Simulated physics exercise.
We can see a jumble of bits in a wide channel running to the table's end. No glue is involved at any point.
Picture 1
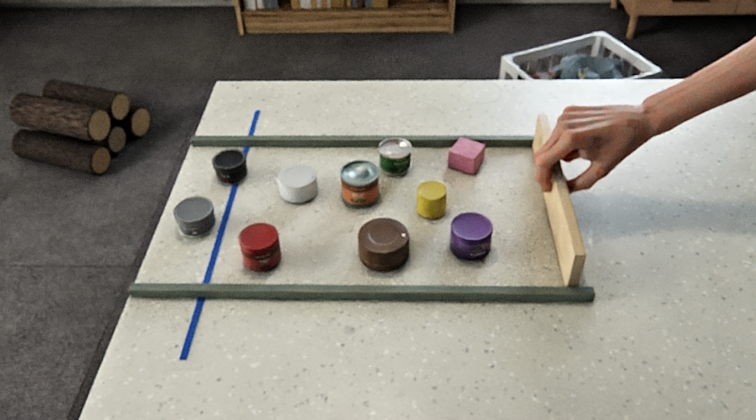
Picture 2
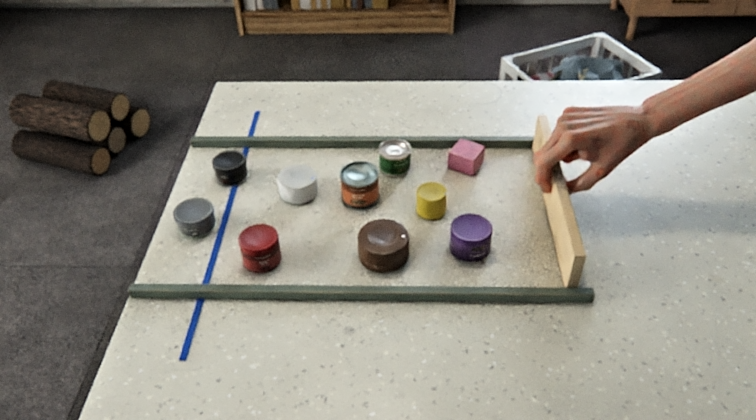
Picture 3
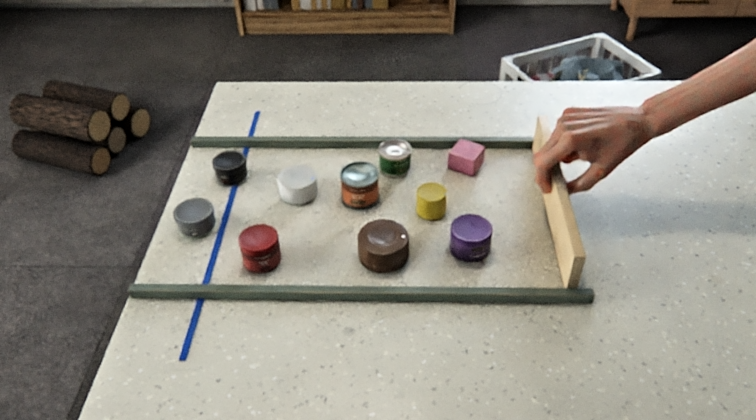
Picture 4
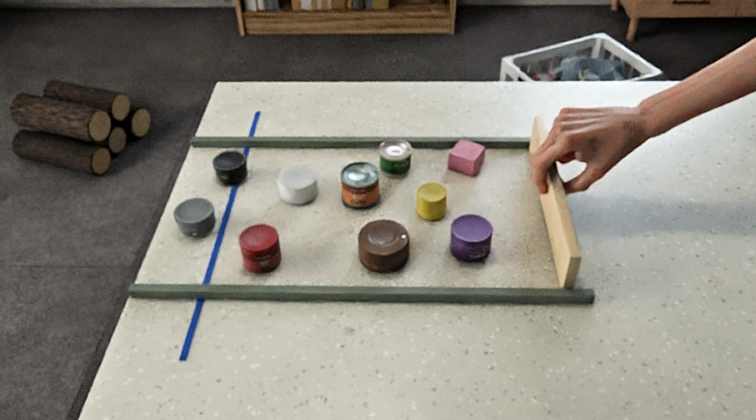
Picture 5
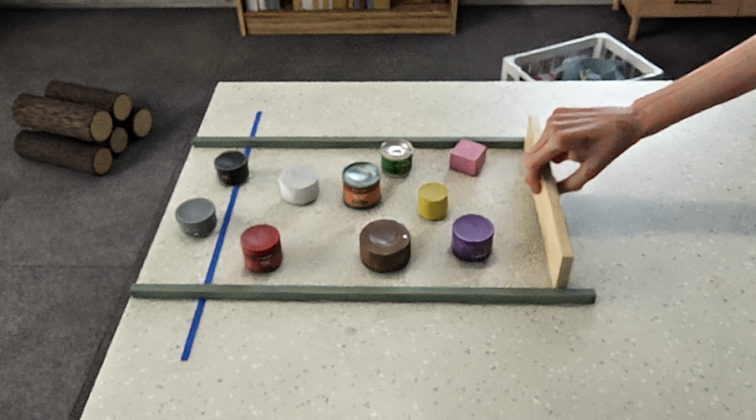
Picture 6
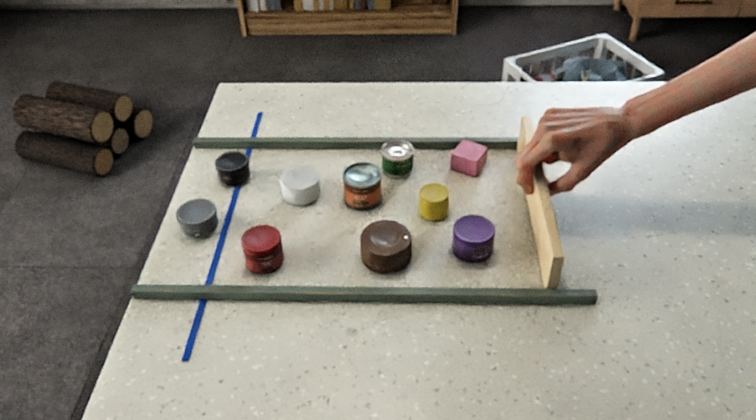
A hand reaching in from the right slides an upright wooden board slowly and slightly leftward along a channel between two dark green bars on a pale speckled table, seen from above at an angle. Inside sit purple, yellow, brown, orange, green, red, white, black and grey containers and a pink block, with blue tape crossing at left. The containers and block stay in place while the view barely shifts.
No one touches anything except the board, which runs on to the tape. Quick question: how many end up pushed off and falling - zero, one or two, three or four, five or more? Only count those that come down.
One or two.
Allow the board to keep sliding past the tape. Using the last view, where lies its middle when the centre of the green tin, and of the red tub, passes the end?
I reckon its middle sits around (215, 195) and then around (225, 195).
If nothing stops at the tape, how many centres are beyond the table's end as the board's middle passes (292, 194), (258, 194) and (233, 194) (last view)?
In order of the places given, that's 0, 0 and 1.
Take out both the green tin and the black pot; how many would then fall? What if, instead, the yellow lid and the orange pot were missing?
0, then 0.
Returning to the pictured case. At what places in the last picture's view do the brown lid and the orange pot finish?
Near (185, 263) and (216, 181).
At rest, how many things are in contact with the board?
It's touching 5 at the end.
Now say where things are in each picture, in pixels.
In the first picture, grey pot (196, 218); black pot (231, 168); red tub (261, 247); board (556, 194); tape (228, 210).
In the second picture, black pot (231, 168); board (555, 194).
In the third picture, red tub (260, 248); white lid (298, 184).
In the fourth picture, grey pot (196, 218); pink block (467, 158).
In the fifth picture, black pot (232, 169); purple tub (472, 238).
In the sixth picture, grey pot (198, 219); black pot (233, 169); red tub (263, 249); board (537, 196); tape (230, 212).
Soon after, none off yet; grey pot at rest near (198, 219); black pot at rest near (233, 169); red tub at rest near (263, 249).
After that, none off yet; grey pot at rest near (198, 219); black pot at rest near (233, 169); red tub displaced a little near (248, 250).
And then, none off yet; grey pot at rest near (198, 219); black pot displaced a little near (215, 169); red tub displaced about its own width near (200, 250).
In the end, the number that fall off is one or two; gone, black pot.
